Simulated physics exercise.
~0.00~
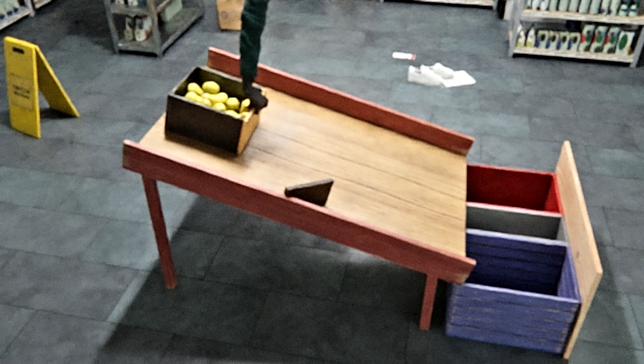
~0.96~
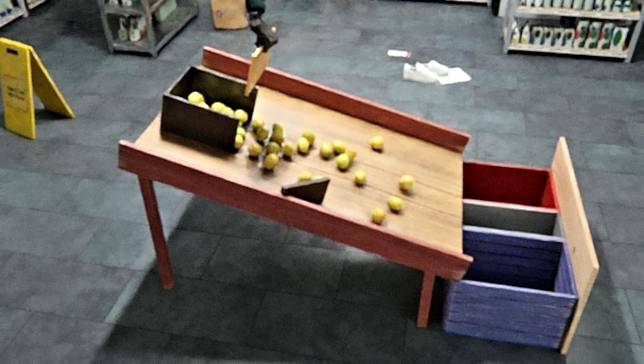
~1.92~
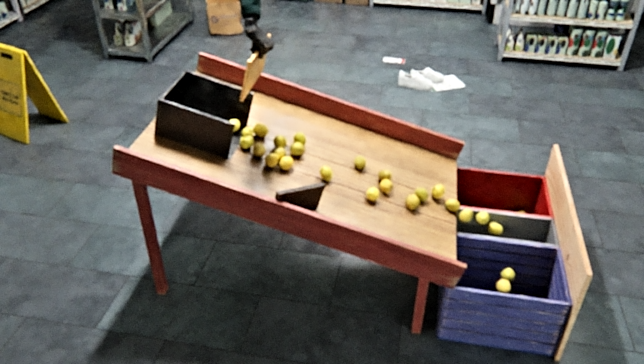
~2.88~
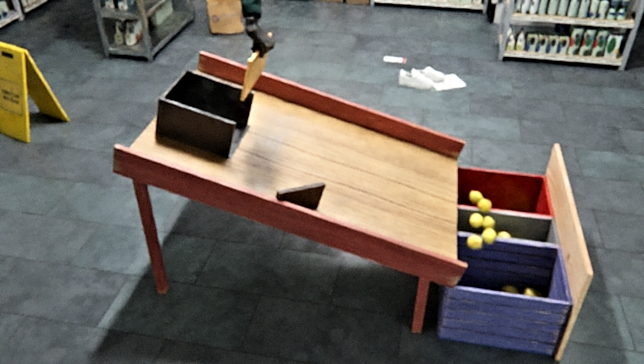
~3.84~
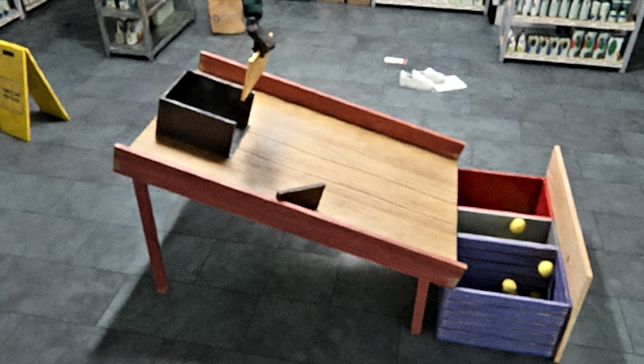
On a shop floor, a lifted gate releasing yellow balls from a black pen down a sloping table into red, grey and blue bins.
